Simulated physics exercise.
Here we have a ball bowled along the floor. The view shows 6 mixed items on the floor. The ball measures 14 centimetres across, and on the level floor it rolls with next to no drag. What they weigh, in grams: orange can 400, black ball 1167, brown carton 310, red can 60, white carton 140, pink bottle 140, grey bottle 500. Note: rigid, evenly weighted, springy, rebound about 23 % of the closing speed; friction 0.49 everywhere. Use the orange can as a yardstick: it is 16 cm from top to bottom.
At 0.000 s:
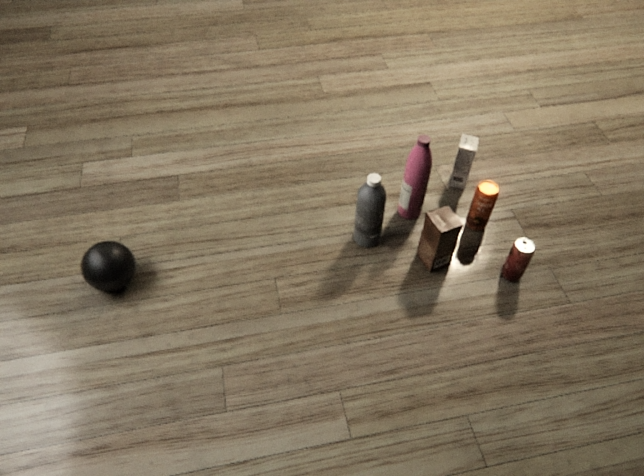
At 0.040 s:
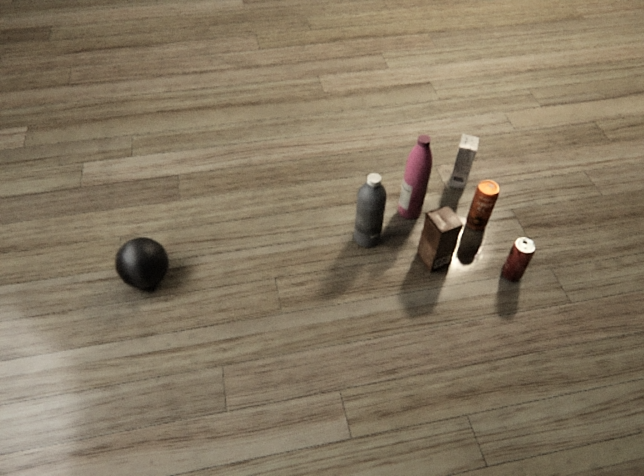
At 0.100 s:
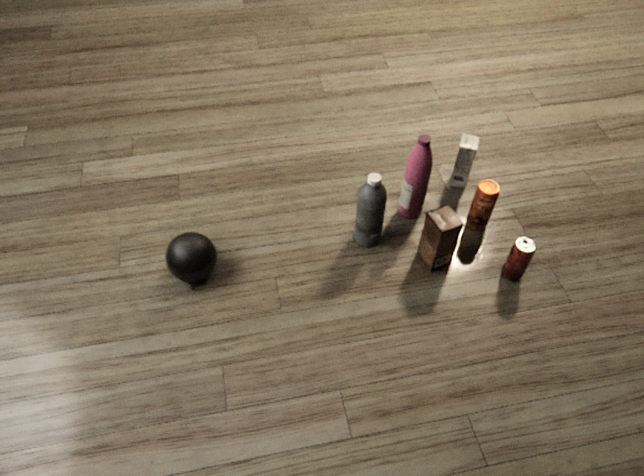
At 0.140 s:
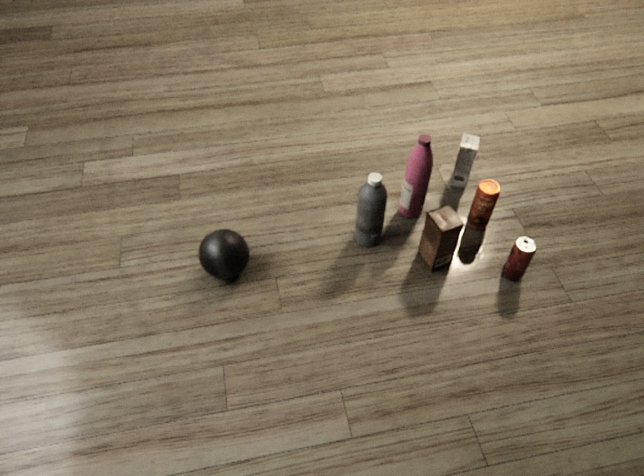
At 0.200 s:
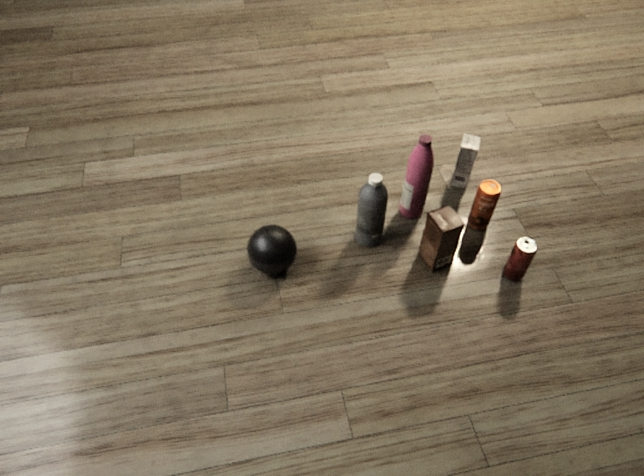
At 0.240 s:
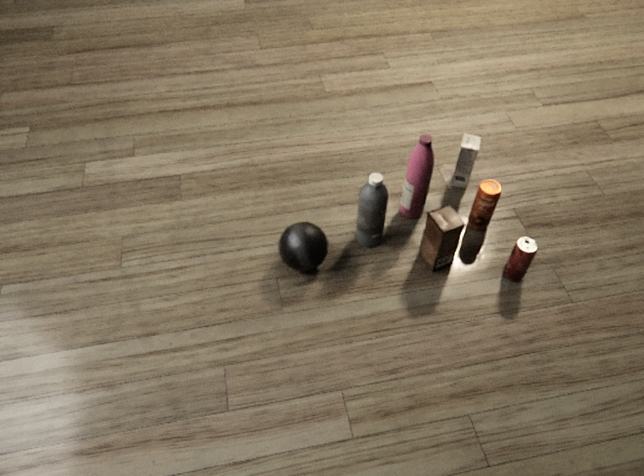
Black ball rolling rightward across a wooden floor, drawing close to a standing group of bottles, cans and cartons.
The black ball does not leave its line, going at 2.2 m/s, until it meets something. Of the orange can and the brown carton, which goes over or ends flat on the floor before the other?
Of the pair, the latter is lost first.
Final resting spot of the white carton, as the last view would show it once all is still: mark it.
(507, 173).
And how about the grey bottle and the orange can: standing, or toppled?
Final state - grey bottle: Goes over; orange can: Remains on its base.
By 0.64 s, ball 103 cm along; black ball near (494, 271); brown carton tilted 44° near (521, 233); grey bottle tilted 52°; pink bottle tilted 26°.
By 1.24 s, ball 156 cm along; brown carton on its side near (545, 245); pink bottle on its side; grey bottle on its side.
By 2.74 s, brown carton on its side near (545, 245); pink bottle on its side; grey bottle on its side.
When it is over (3.8 s), lying over on the floor, brown carton, red can, white carton, pink bottle and grey bottle; orange can within 8 cm of the start. End places, in pixels of the last picture, orange can near (484, 206), brown carton near (545, 245). Orange can was never lost; brown carton went at 0.62 s.
